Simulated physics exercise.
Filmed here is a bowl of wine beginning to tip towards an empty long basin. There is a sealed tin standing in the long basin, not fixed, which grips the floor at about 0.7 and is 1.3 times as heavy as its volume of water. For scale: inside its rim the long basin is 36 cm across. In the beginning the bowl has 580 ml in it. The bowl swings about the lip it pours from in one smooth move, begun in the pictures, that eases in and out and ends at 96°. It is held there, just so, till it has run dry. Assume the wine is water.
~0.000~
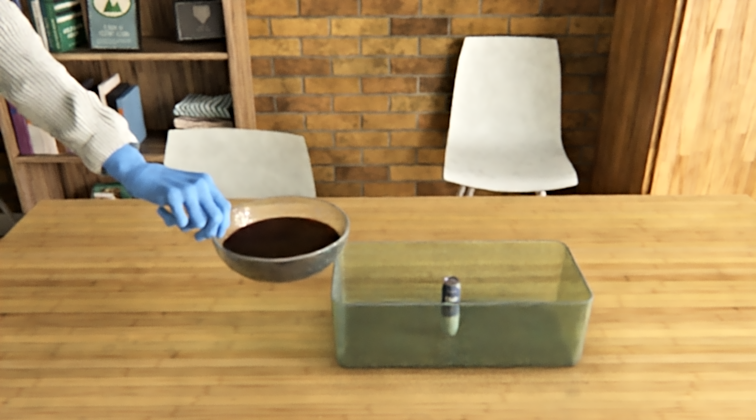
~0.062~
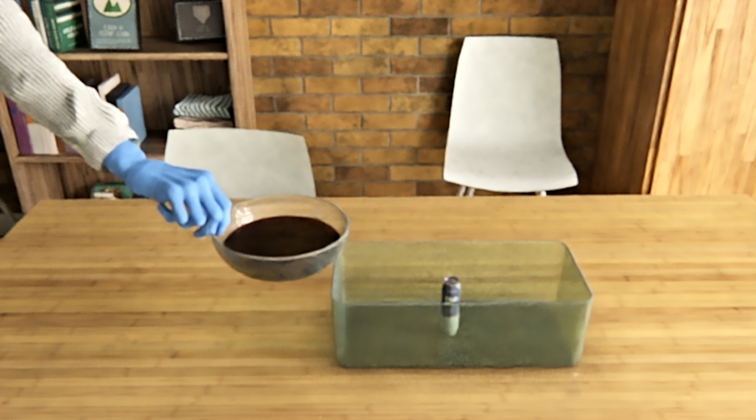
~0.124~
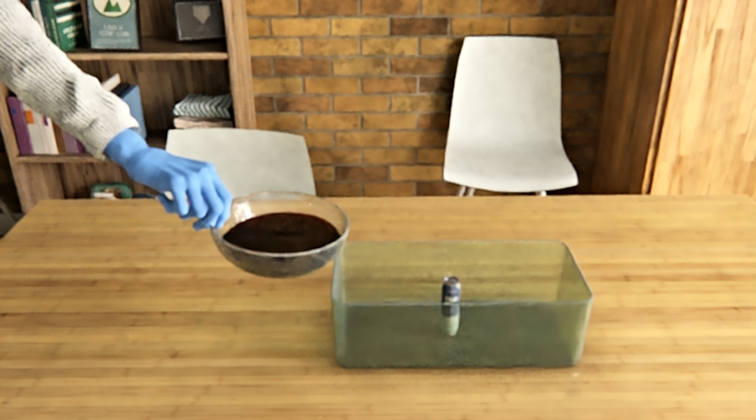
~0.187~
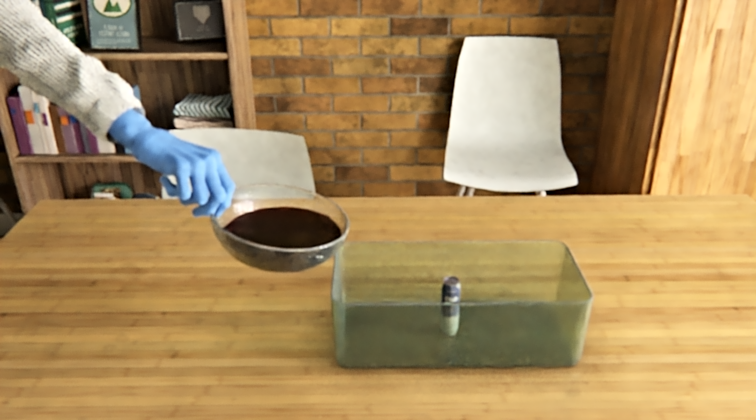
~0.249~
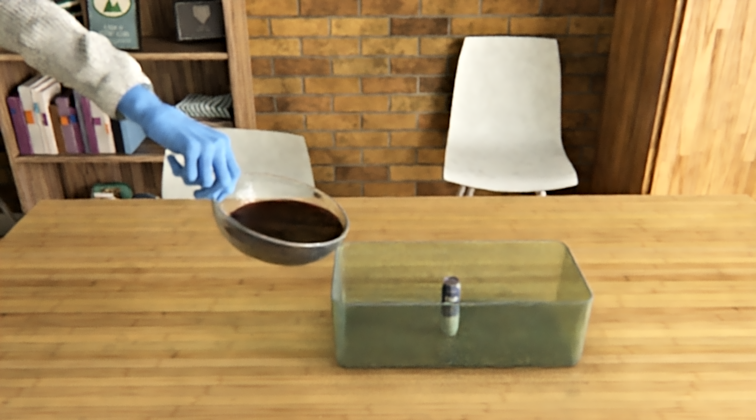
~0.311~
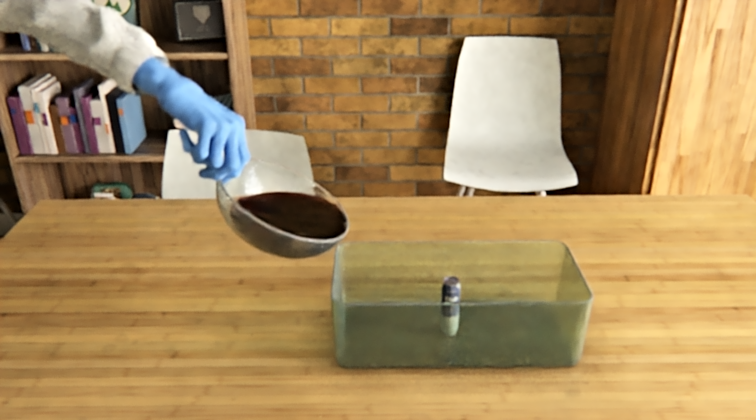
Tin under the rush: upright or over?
Upright.
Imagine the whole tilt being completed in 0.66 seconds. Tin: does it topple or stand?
Outcome - the tin comes down.
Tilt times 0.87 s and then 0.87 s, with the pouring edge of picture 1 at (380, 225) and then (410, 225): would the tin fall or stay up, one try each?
In the first try it comes down; in the second it remains standing.
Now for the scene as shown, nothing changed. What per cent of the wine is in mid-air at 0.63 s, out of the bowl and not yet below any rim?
Around 48 in a hundred.
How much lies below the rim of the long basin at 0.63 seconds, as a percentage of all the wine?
Some 32 per cent.
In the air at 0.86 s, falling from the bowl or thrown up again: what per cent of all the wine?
Near 4 per cent, I'd say.
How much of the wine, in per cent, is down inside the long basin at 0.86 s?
Some 96 per cent.
Then, 0.63 s in, the tilt is 79° and 19 per cent is still to pour; the tin stands where it began.
Then, 0.86 s in, the tilt is 96° and 0 per cent is still to pour; the tin stands where it began.
Then, 1.11 s in, the tilt is 96° and 0 per cent is still to pour; the tin stands where it began.
Then, 1.37 s in, the tilt is 96° and 0 per cent is still to pour; the tin stands where it began.
Finally, the tin stands where it began.
